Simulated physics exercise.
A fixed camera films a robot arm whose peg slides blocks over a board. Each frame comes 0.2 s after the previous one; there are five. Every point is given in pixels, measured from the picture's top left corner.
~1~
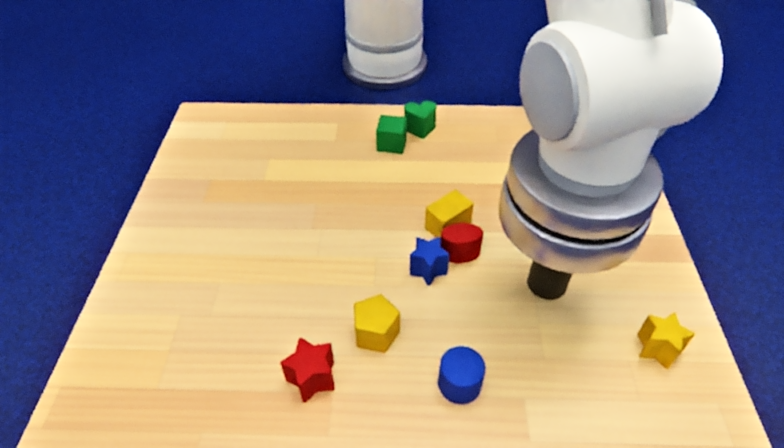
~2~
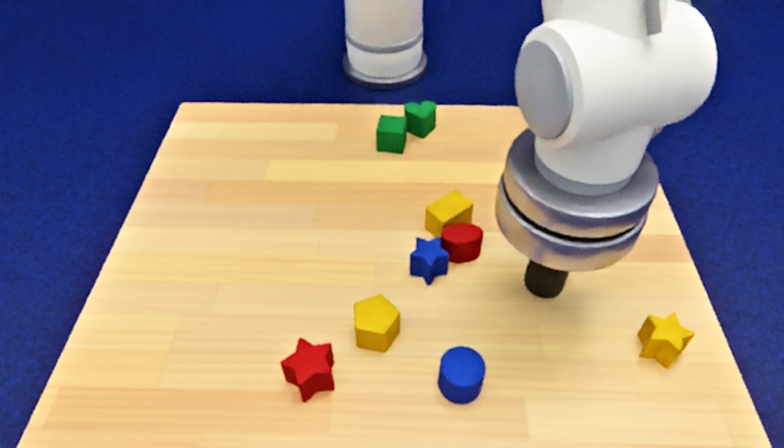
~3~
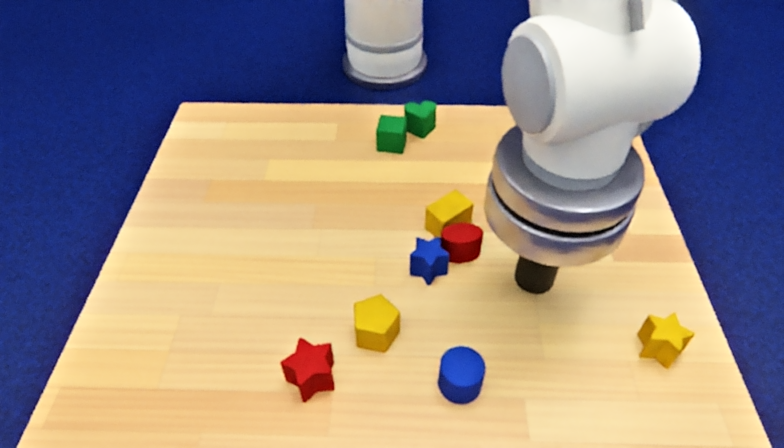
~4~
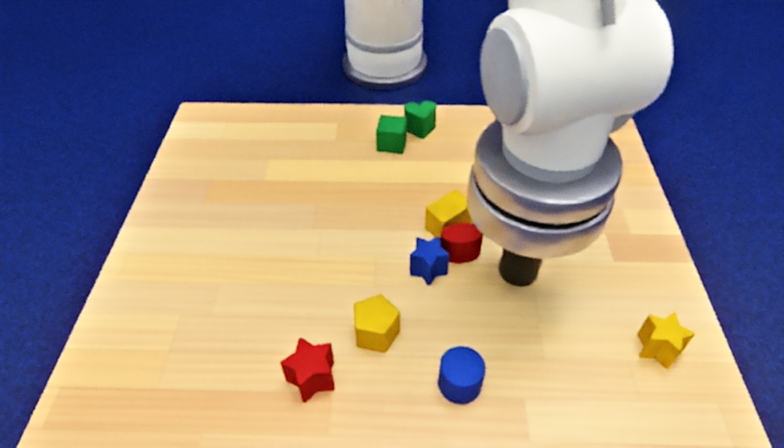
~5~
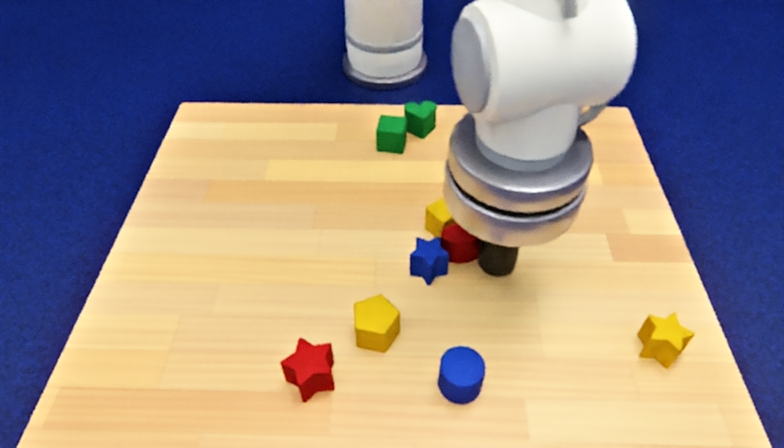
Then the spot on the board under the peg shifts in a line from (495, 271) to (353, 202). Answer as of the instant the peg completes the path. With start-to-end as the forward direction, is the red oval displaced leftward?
I believe so.
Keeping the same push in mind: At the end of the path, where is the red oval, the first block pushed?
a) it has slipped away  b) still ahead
a: It has slipped away.
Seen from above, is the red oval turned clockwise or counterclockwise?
Looking down on the board, it turns counter-clockwise.
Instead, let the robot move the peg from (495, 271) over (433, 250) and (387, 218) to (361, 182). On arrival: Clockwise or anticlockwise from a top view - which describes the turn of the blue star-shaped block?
Verdict: Counterclockwise.
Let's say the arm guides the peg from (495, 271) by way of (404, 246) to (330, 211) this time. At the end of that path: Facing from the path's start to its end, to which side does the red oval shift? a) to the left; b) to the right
I'll go with b - to the right.
The first path, step by step. One third of the way, peg (444, 237); blue star-shaped block (426, 249), turned 20° anticlockwise; yellow rectangular block (441, 198), turned 55° clockwise; red oval (413, 216), turned 35° anticlockwise.
Two thirds of the way, peg (396, 214); blue star-shaped block (425, 249), turned 25° anticlockwise; yellow rectangular block (439, 195), turned 70° clockwise; red oval (365, 207), turned 110° anticlockwise.
At the end, peg (352, 192); blue star-shaped block (425, 249), turned 25° anticlockwise; yellow rectangular block (439, 195), turned 70° clockwise; red oval (343, 204), turned 160° anticlockwise.
